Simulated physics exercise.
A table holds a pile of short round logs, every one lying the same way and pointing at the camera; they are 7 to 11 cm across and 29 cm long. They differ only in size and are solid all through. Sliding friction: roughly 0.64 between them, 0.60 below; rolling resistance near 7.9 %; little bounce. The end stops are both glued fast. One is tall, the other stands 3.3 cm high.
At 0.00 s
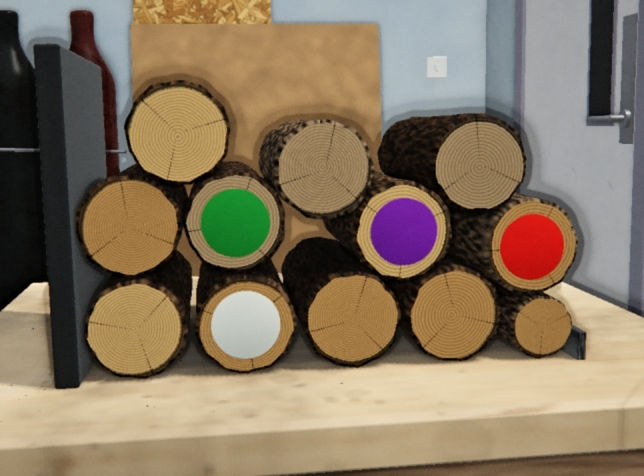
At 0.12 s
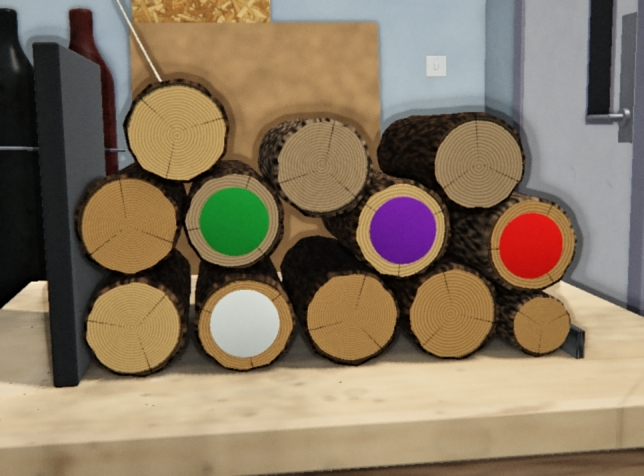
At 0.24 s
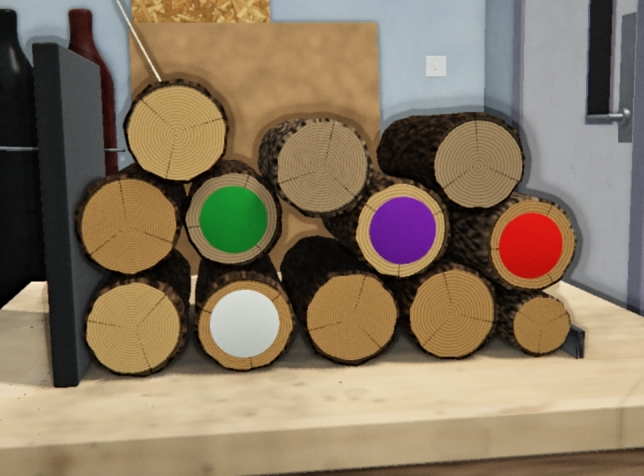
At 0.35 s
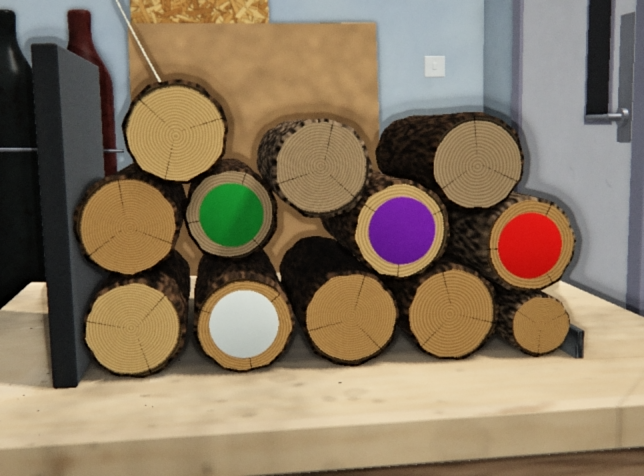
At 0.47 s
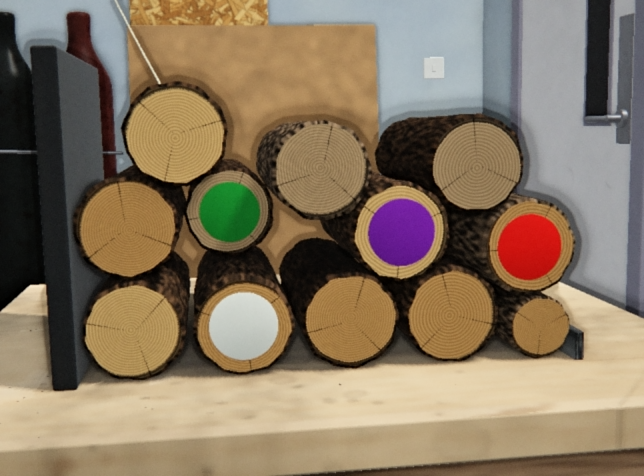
The green-marked log slides slowly backward into the pile while the other logs stay still.
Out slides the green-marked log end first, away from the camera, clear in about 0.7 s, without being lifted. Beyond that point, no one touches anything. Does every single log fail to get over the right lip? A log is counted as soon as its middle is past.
Yes, none does it.
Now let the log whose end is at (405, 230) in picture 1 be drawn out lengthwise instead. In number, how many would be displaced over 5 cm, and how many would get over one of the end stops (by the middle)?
You'd get 2 for the first part and 0 for the second.
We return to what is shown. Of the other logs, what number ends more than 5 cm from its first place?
That comes to 2 in total.
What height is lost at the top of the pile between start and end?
About 4 cm.
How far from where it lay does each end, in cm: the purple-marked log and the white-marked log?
Purple-marked log: 0, white-marked log: 0.
After 0.93 s, 0 now displaced over 5 cm; not one over the end stops; the one last seen at (322, 171) 1.4 cm left and 2.2 cm down.
After 1.01 s, 2 now displaced over 5 cm; not one over the end stops; the one last seen at (322, 171) 2.8 cm left and 7 cm down.
At rest by 1.2 s, 2 moved over 5 cm; not one over the end stops; the one last seen at (322, 171) 2.5 cm left and 7 cm down; top of the pile 28 cm high, from 32 cm.
